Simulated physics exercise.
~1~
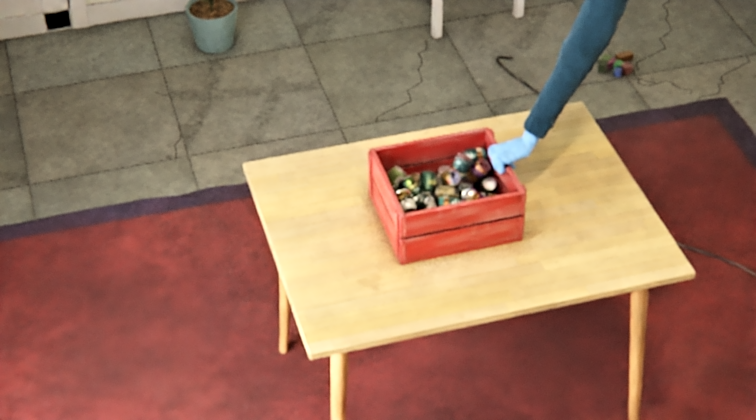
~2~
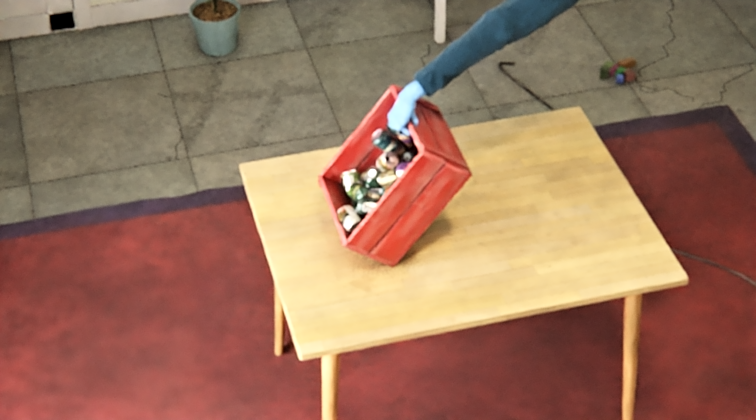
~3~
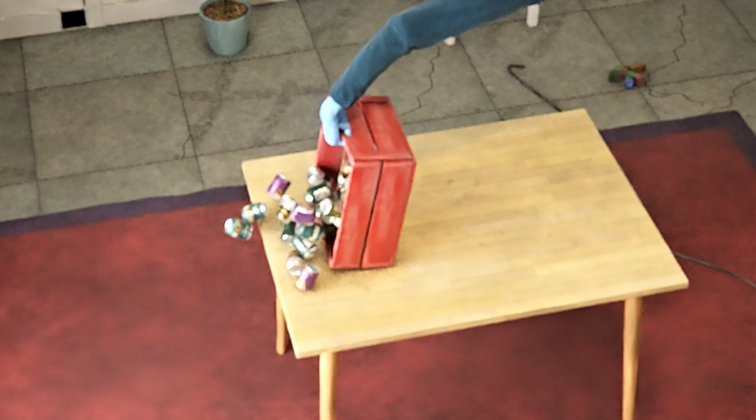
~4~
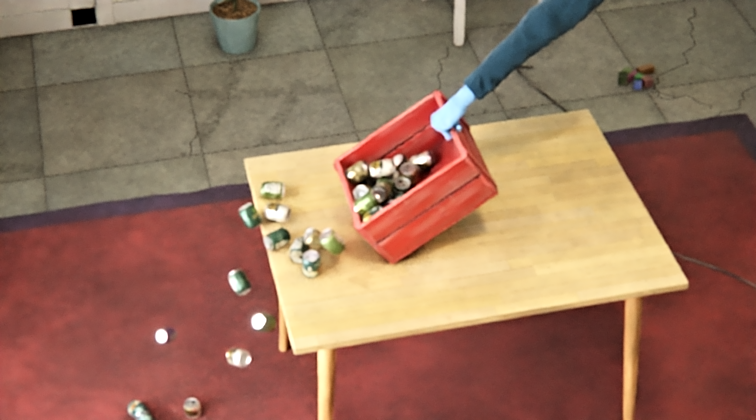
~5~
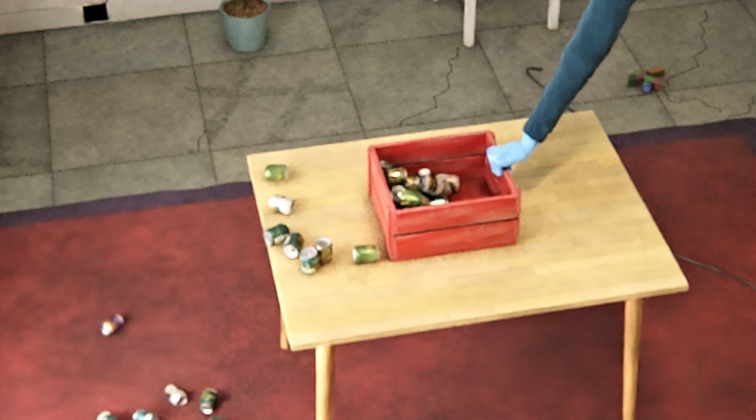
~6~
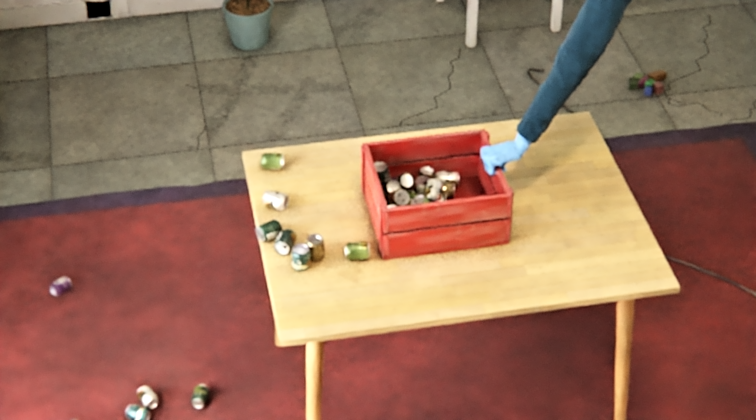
A gloved hand lifted the right end of a red basket of mini cans on a table, tipping it left until some spilled onto the tabletop and floor, then lowered it flat again with many cans still inside.
